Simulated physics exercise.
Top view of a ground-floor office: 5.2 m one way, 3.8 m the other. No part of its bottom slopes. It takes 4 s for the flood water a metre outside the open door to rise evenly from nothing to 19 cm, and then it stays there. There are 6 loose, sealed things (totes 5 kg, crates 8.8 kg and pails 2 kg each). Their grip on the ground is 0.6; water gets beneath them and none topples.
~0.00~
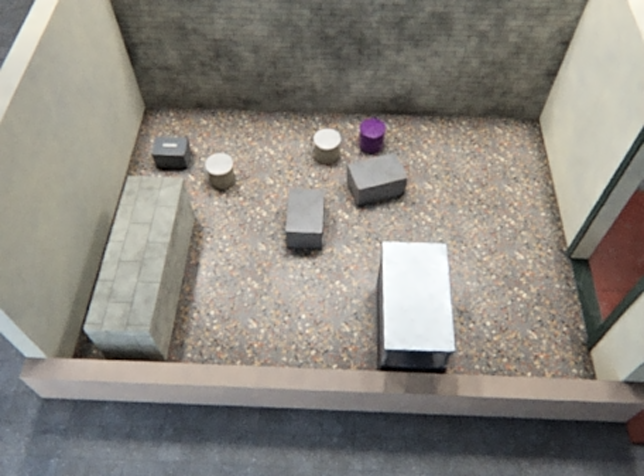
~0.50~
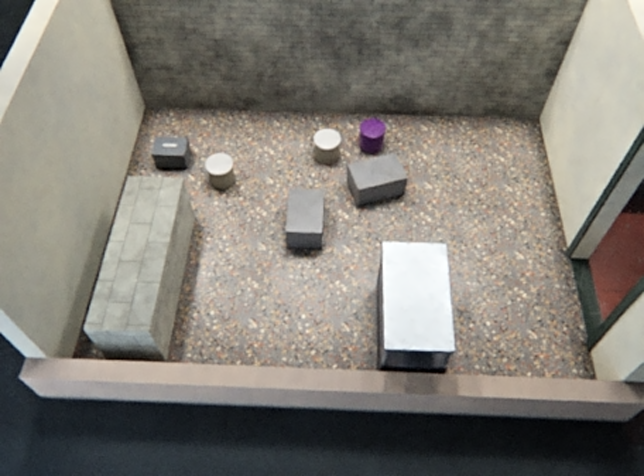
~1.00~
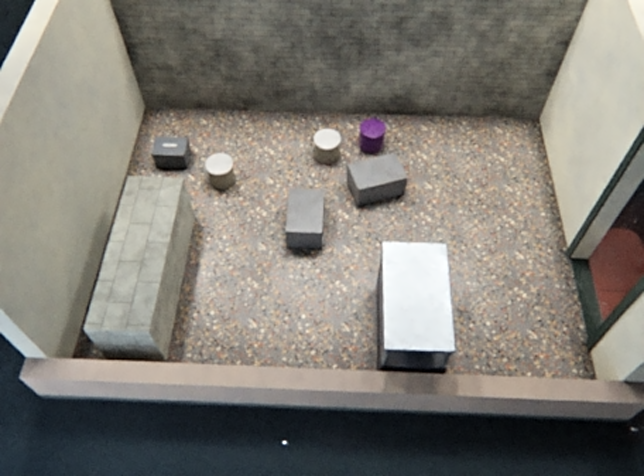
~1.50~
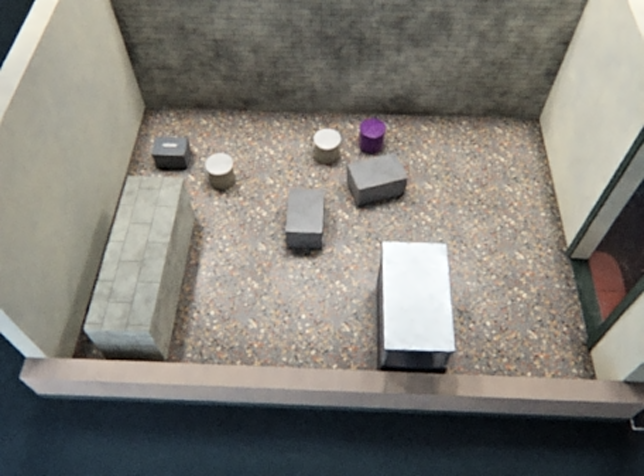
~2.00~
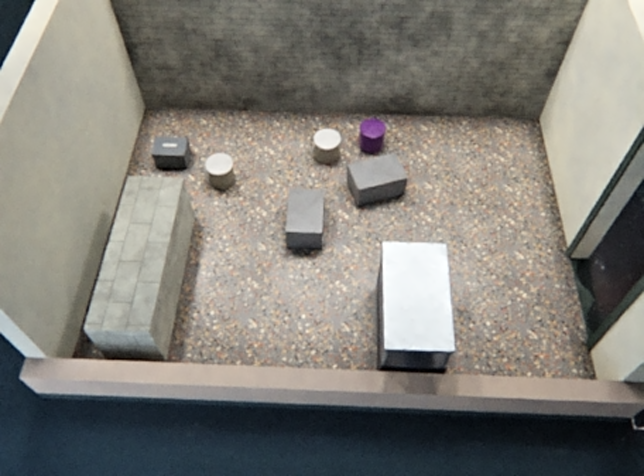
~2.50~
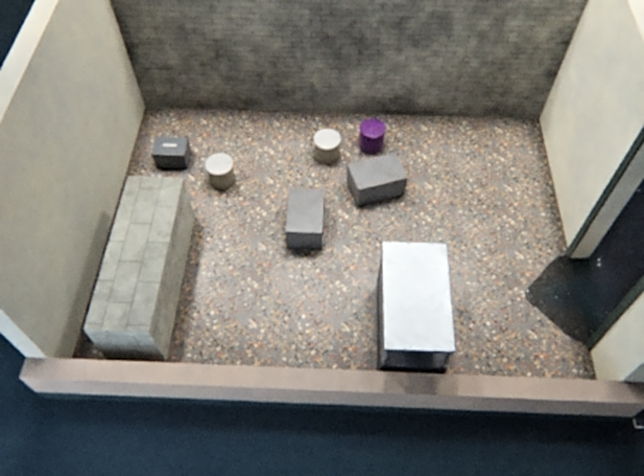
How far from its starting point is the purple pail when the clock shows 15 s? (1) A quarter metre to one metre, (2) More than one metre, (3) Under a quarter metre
More than one metre (2).
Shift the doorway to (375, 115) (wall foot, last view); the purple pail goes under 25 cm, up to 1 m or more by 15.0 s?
So the purple pail is well away by then.
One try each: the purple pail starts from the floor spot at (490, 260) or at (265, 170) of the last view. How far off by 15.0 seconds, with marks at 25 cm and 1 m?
Run 1 - well off; run 2 - well off.
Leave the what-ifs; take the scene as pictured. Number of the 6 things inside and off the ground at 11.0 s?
At that time the total is 6.
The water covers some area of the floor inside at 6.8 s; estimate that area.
I'd put it close to 12 m2.
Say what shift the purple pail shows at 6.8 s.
20 cm, give or take.
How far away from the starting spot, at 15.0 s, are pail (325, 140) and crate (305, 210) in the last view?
Shifts: 250 cm / 150 cm.
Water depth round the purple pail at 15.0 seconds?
Around 12 cm.
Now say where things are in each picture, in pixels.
The purple pail at (373, 128), on the bottom; water covers 0.0 m2; 0 of 6 have shifted, in the first picture.
The purple pail at (373, 128), on the bottom; 0.0 m2 under water; 0 of 6 have shifted, in the second picture.
The purple pail at (373, 128), on the bottom; 0.0 m2 under water; 0 of 6 have shifted, in the third picture.
The purple pail at (373, 128), on the bottom; 0.0 m2 under water; 0 of 6 have shifted, in the fourth picture.
The purple pail at (373, 128), on the bottom; 0.0 m2 under water; 0 of 6 have shifted, in the fifth picture.
The purple pail at (373, 128), on the bottom; 0.3 m2 under water; 0 of 6 have shifted, in the sixth picture.
After 3.5 s the purple pail is near (373, 128), 0.0 m from its start, aground; 0 afloat.
After 6.8 s the purple pail is near (366, 118), 0.2 m from its start, aground; 0 afloat.
After 11.0 s the purple pail is near (223, 99), 1.9 m from its start, afloat; 6 afloat.
After 15.0 s the purple pail is near (134, 140), 2.9 m from its start, afloat; 6 afloat.
